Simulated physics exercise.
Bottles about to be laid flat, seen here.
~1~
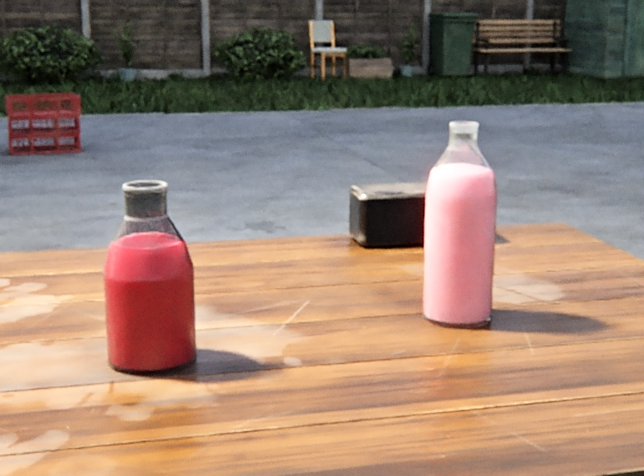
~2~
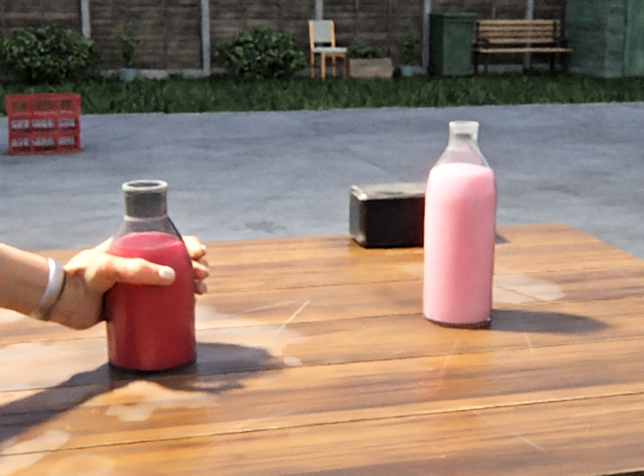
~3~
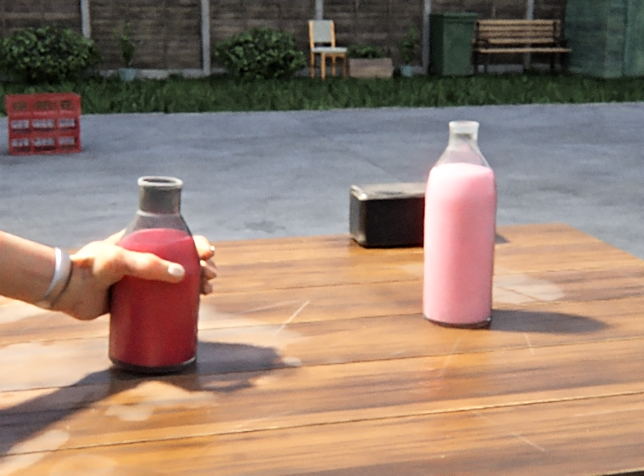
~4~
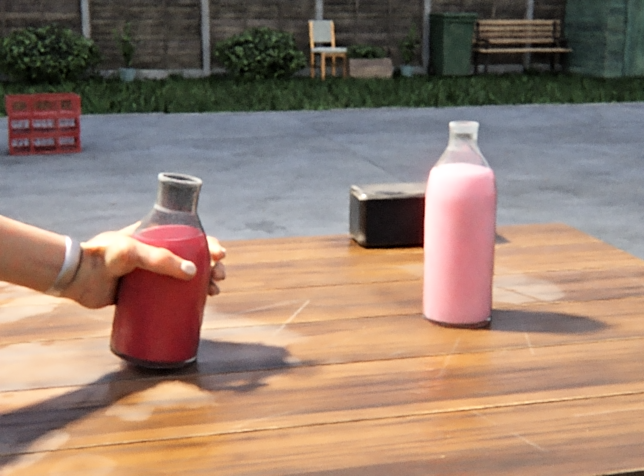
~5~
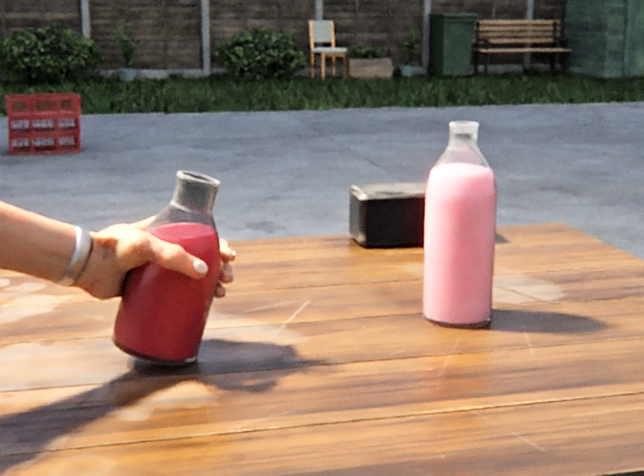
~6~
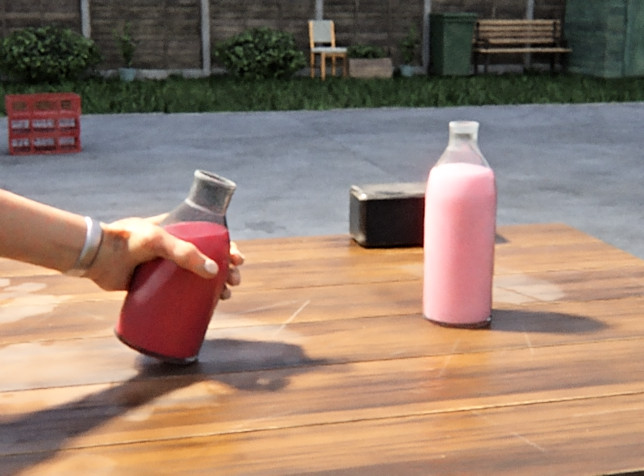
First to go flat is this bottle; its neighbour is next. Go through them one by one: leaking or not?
Left - leaking, right - leaking.
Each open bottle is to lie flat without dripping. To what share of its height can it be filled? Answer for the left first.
The first goes to near 18 per cent, the next to near 24 per cent.
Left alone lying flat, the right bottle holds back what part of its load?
I'd say close to 35 per cent is kept.
A moment on, the left bottle is nearly down; left bottle, a puddle at its mouth.
Further on, the left bottle lies flat; left bottle, a puddle at its mouth.
When it is over, both lie flat; left bottle, a puddle at its mouth; right bottle, a puddle at its mouth.
